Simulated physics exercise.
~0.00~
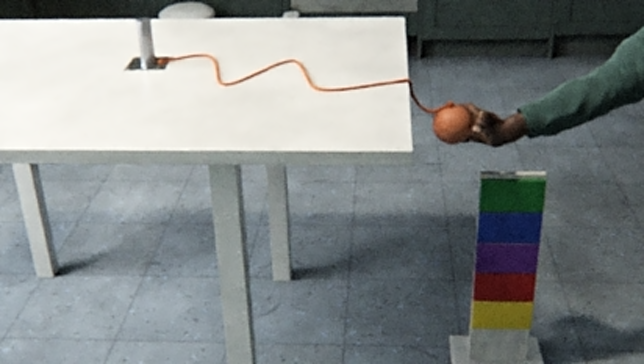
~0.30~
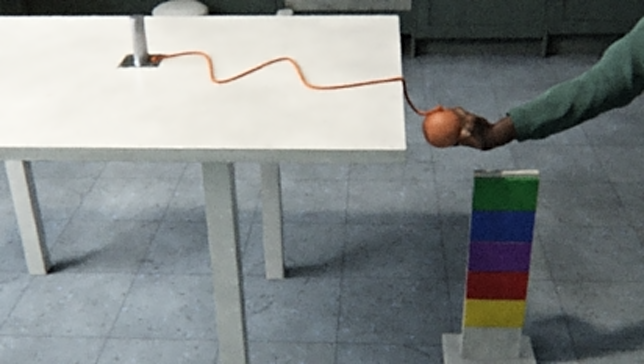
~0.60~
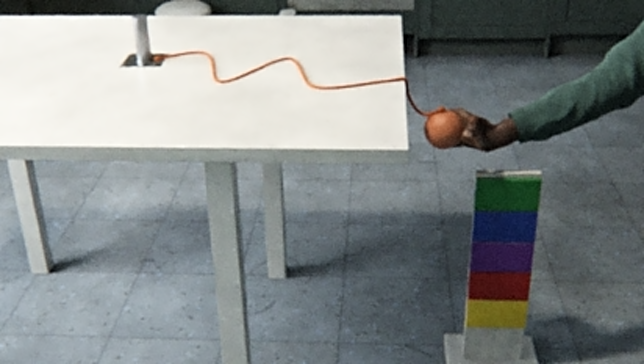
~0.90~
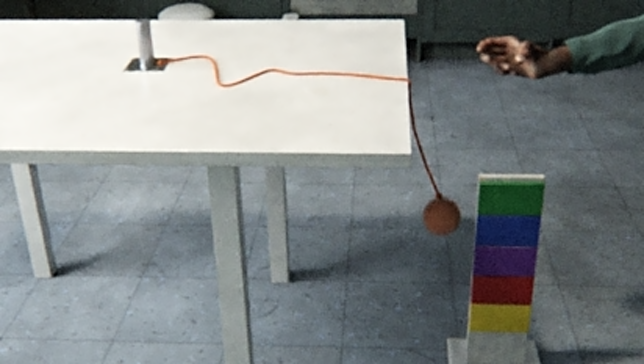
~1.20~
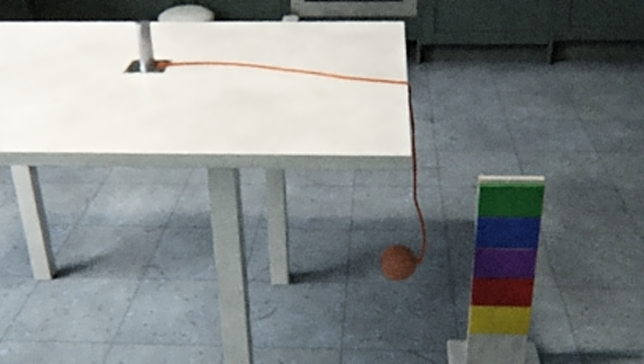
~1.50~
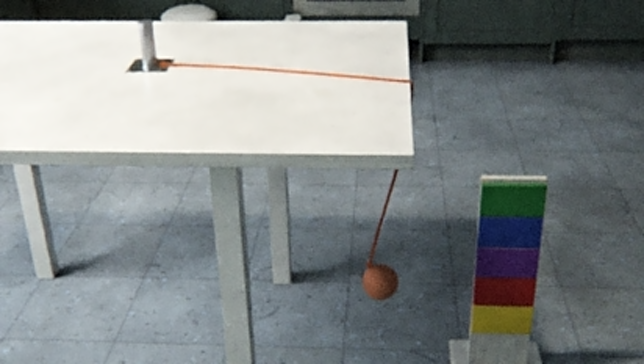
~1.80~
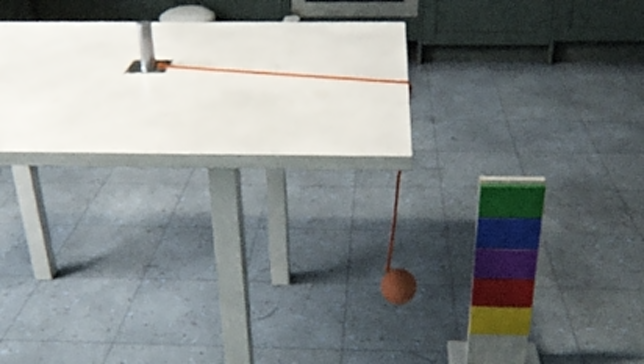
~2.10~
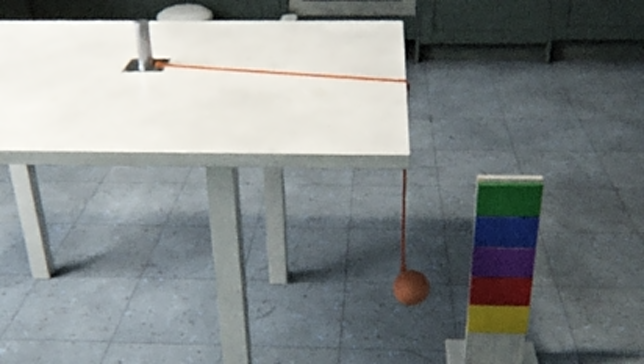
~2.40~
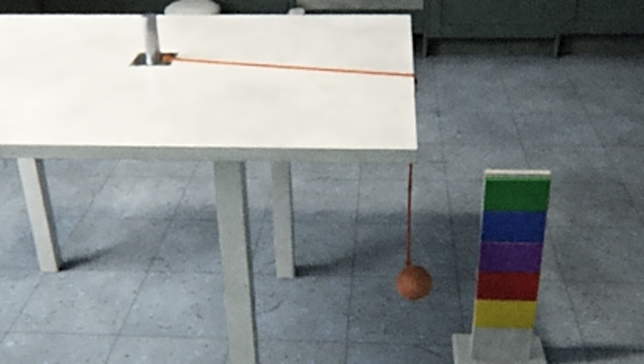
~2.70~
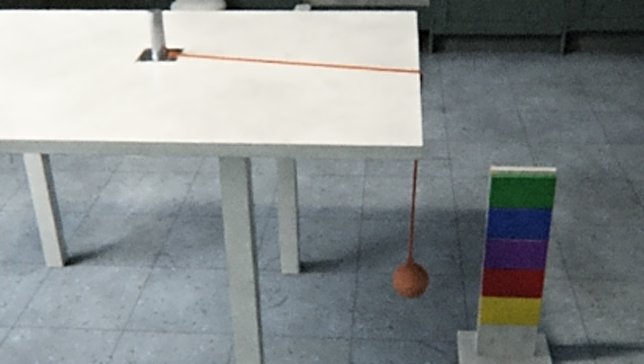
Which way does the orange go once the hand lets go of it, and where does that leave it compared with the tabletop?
The orange moves down, dropping past the table's edge until it hangs well below the tabletop on its cord.
